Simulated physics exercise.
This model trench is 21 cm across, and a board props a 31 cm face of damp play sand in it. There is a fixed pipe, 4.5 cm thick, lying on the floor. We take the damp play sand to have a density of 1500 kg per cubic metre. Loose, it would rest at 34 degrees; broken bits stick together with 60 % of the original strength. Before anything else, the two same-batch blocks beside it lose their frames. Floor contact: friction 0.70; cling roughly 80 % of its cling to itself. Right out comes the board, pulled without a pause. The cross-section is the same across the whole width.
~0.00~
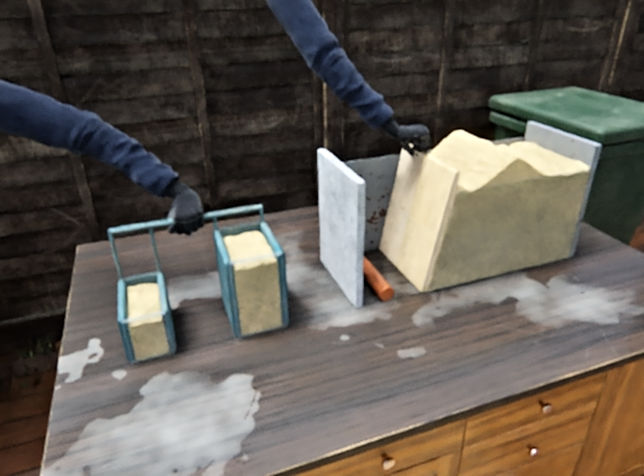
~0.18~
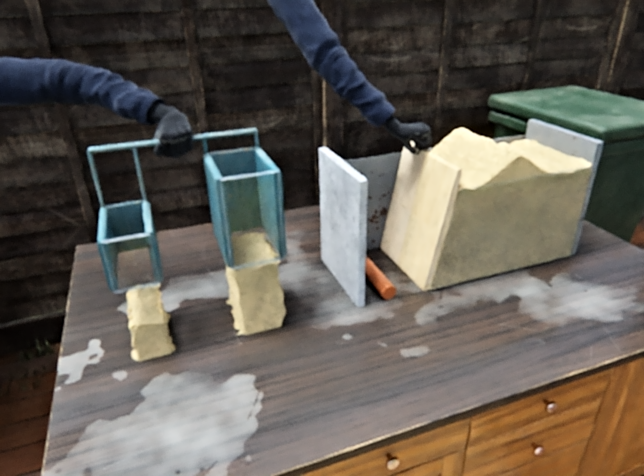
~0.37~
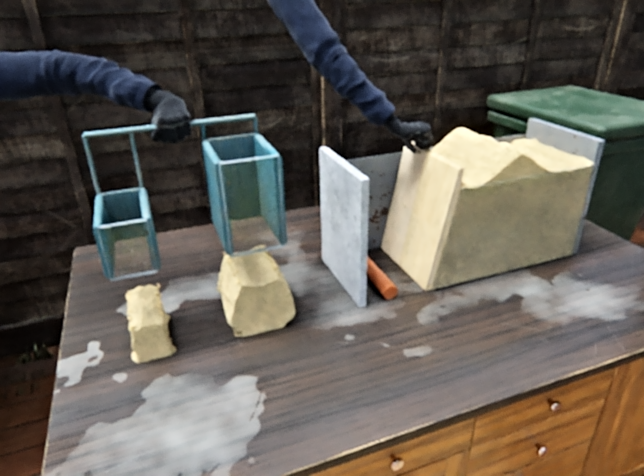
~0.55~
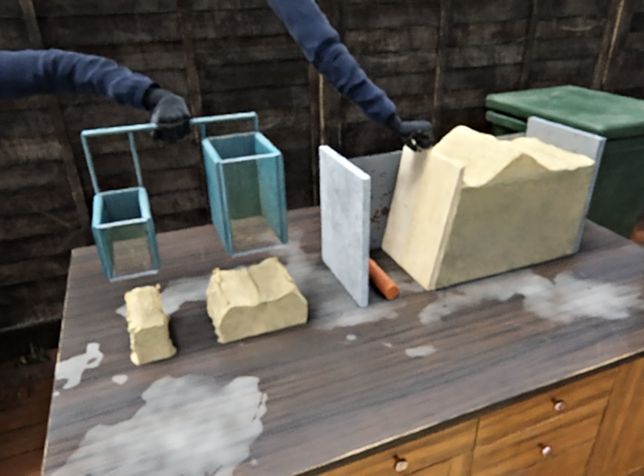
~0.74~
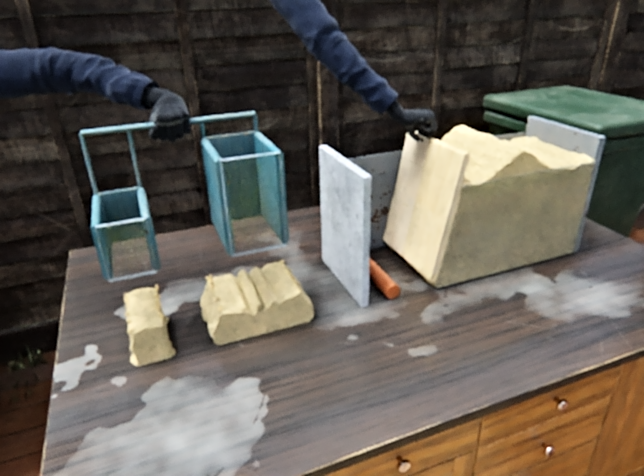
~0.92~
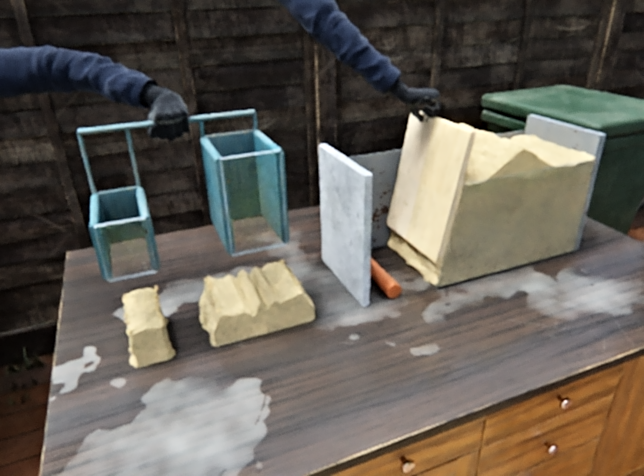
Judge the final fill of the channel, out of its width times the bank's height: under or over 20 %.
I'd say the final fill of the channel, out of its width times the bank's height, ends up greater than 20 %.
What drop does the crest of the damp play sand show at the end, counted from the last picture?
By my estimate, near 6.5 cm.
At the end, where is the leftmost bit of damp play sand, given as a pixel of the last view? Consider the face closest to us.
Close to pixel (403, 268).
After 1.25 s, the face still stands, with nothing on top of the pipe; the channel is 0 % full.
After 1.65 s, the face still stands, with nothing on top of the pipe; the channel is 0 % full.
After 2.04 s, the fallen stuff reaches 28 % of the way across, with nothing on top of the pipe; the channel is 14 % full.
After 2.43 s, the fallen stuff reaches 53 % of the way across, with 6 mm on top of the pipe; the channel is 26 % full.
After 2.48 s, at the end, the fallen stuff reaches 53 % of the way across, with 6 mm on top of the pipe; the channel is 26 % full.
